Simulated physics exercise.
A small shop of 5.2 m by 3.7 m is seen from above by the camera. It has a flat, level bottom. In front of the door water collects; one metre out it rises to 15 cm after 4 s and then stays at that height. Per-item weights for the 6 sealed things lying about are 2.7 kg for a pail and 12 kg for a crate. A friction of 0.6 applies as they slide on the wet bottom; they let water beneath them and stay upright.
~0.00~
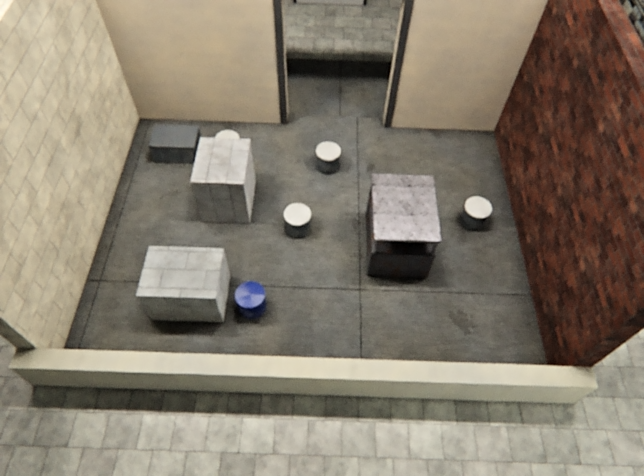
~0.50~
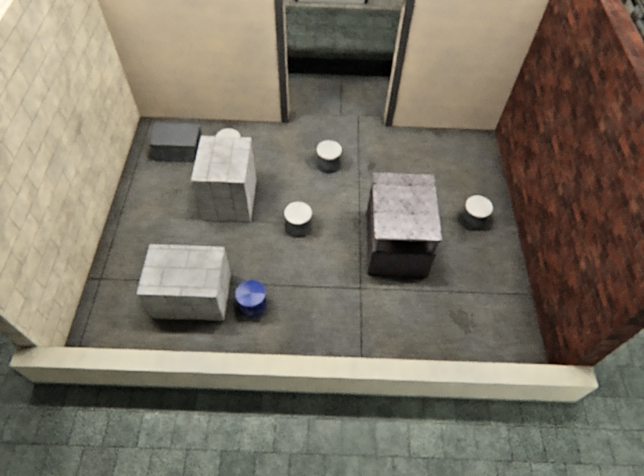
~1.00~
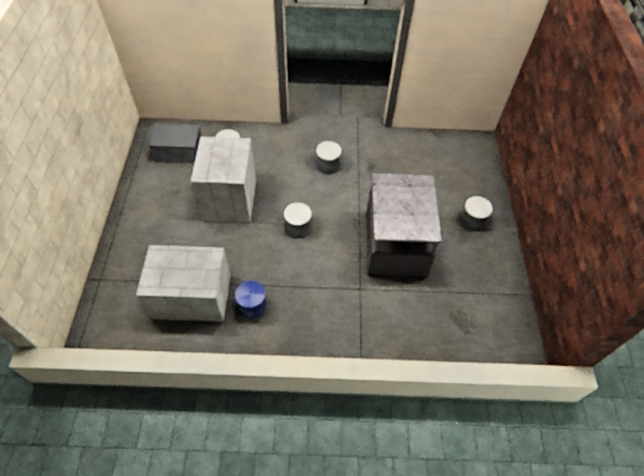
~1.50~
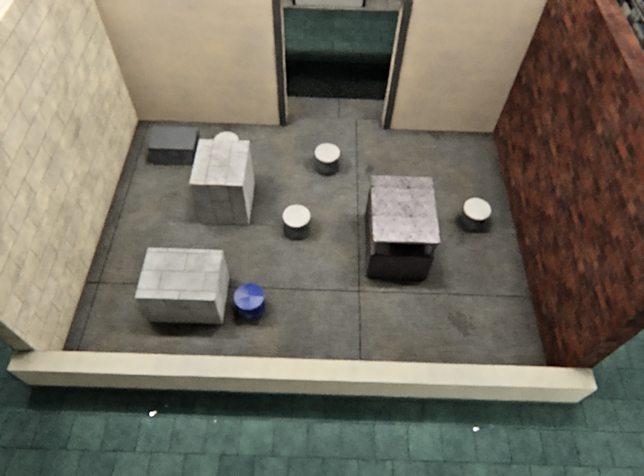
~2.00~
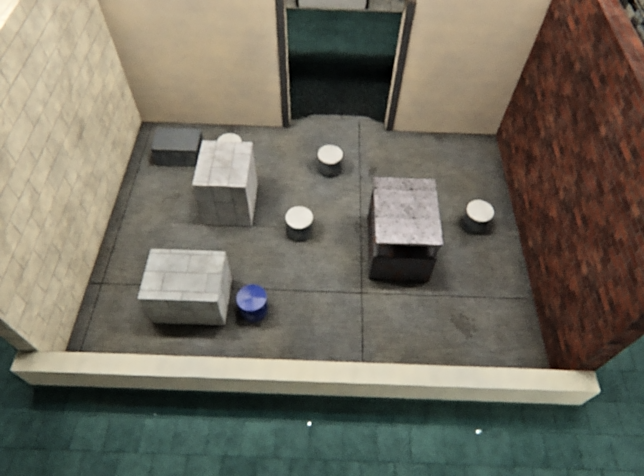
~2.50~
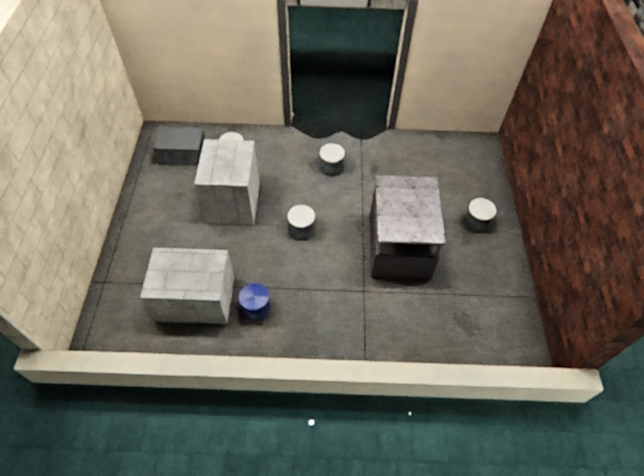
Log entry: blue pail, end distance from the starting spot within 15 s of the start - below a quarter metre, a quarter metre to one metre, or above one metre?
Above one metre.
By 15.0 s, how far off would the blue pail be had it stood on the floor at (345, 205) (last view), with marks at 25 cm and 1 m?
I'd say it goes a long distance.
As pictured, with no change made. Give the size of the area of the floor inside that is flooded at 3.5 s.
Wet area: Approx. 1.5 m2.
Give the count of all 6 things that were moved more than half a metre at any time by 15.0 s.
Total: 5.
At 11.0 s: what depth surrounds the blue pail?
Around 5 cm.
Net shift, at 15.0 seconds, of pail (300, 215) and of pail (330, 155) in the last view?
Net displacement, in order: 250 cm; 250 cm.
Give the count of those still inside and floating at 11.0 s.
At that time, 4.
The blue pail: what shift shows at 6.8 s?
Roughly 60 cm.
After 3.5 s the blue pail is near (254, 296), 0.0 m from its start, aground; 0 afloat.
After 6.8 s the blue pail is near (253, 348), 0.6 m from its start, afloat; 3 afloat.
After 11.0 s the blue pail is near (126, 253), 1.6 m from its start, afloat; 4 afloat.
After 15.0 s the blue pail is near (180, 180), 1.9 m from its start, afloat; 6 afloat.
